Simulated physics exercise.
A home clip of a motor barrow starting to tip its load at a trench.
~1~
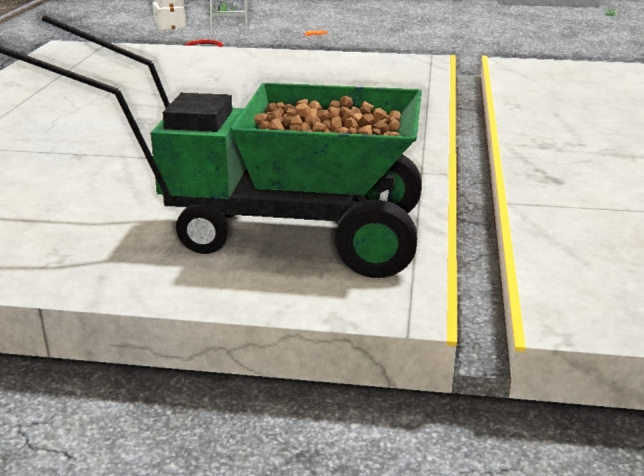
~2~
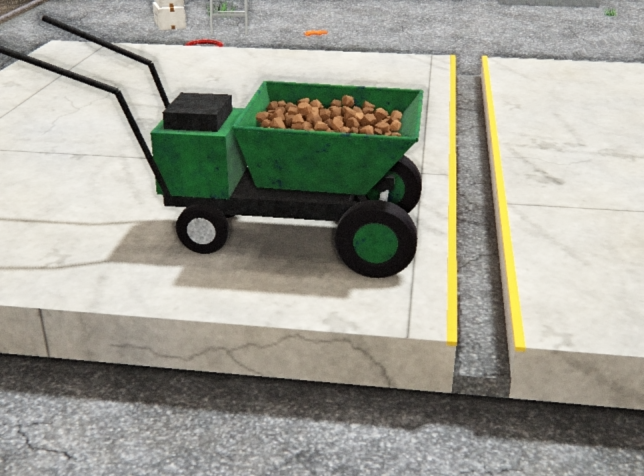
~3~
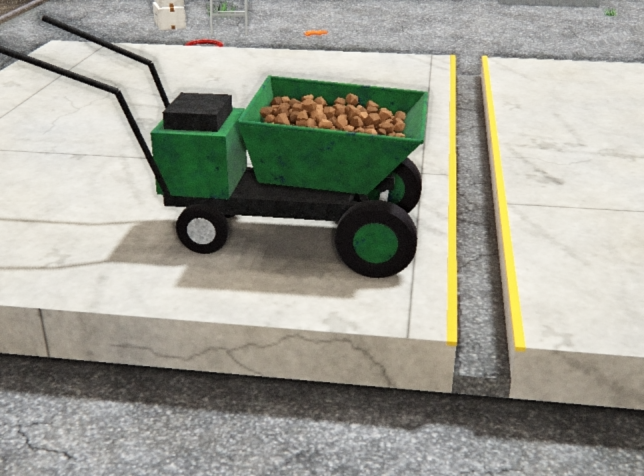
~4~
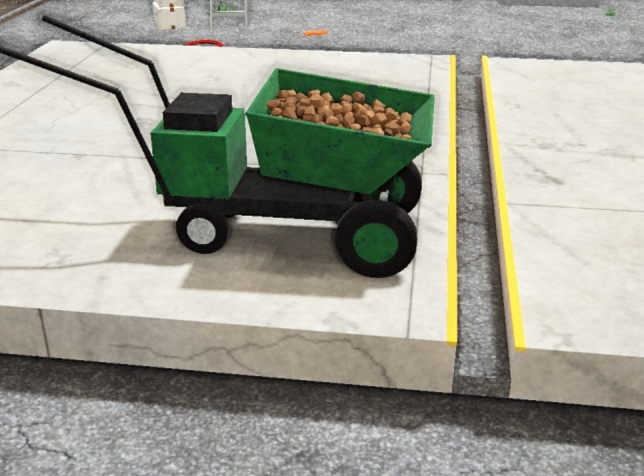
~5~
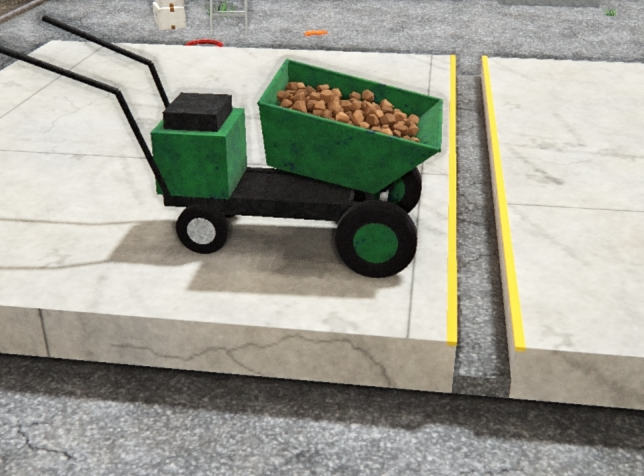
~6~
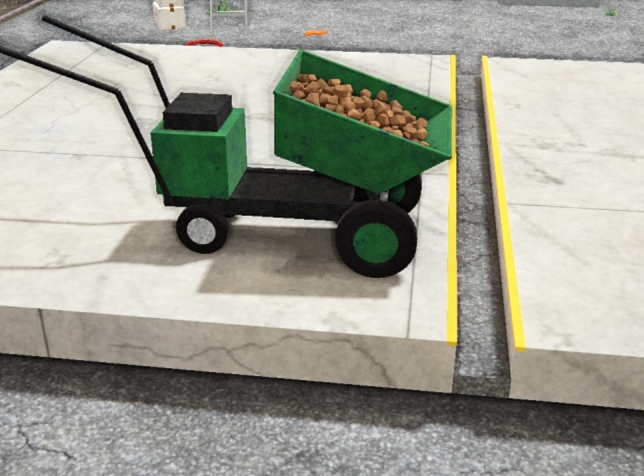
A green motor barrow with black handles at the left and a skip of brown clods stands on a pale, cracked slab, seen from its side and slightly above. To its right, a narrow grey trench runs between two yellow-edged slabs, with rough grey ground in front. The skip sits level at first, then its rear rises and it tilts steadily rightward, while the wheels and the view stay still.
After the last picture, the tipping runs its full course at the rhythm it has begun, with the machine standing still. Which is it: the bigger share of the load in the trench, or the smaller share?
Below half.
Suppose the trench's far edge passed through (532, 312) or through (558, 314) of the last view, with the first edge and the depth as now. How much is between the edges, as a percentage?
Lab note: Try one 50 per cent, try two 80 per cent.
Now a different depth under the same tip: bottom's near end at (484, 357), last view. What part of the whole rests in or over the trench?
20 %.
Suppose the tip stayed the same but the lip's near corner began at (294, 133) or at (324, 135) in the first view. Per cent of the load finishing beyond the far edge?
Position 1 near 0 %, position 2 near 0 %.
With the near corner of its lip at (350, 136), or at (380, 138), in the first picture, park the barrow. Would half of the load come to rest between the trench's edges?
Run 1 - a majority. Run 2 - a majority.
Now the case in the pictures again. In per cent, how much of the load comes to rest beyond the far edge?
I'd say near 65 per cent, give or take.
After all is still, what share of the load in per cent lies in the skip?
That comes to about 0 per cent or so.
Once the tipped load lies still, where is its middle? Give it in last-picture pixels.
About pixel (534, 251).
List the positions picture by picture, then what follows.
In the first picture, lip of the skip near (414, 140), level; top of the load near (324, 116), clay clods; first edge of the trench near (452, 306); far edge near (516, 311), the trench under half as wide as the skip, and about half as deep as wide.
In the second picture, lip of the skip near (416, 140), level; top of the load near (313, 120).
In the third picture, lip of the skip near (421, 142), tipped barely; top of the load near (317, 117).
In the fourth picture, lip of the skip near (429, 145), tipped a little; top of the load near (324, 113).
In the fifth picture, lip of the skip near (439, 151), tipped a little; top of the load near (307, 114).
In the sixth picture, lip of the skip near (450, 158), tipped clearly; top of the load near (318, 107); first edge of the trench near (452, 306); far edge near (516, 311).
Shortly afterwards, skip tipped steeply; the whole lot in the skip.
Next, skip tipped right over; the bulk in the skip; only a few in or heaped over the trench; near a quarter beyond it; only a few falling.
Some moments later, skip tipped right over; a little in the skip; near a quarter in or heaped over the trench; near two thirds beyond it.
In the end, skip tipped right over; only a few in the skip; near a third in or heaped over the trench; near two thirds beyond it.
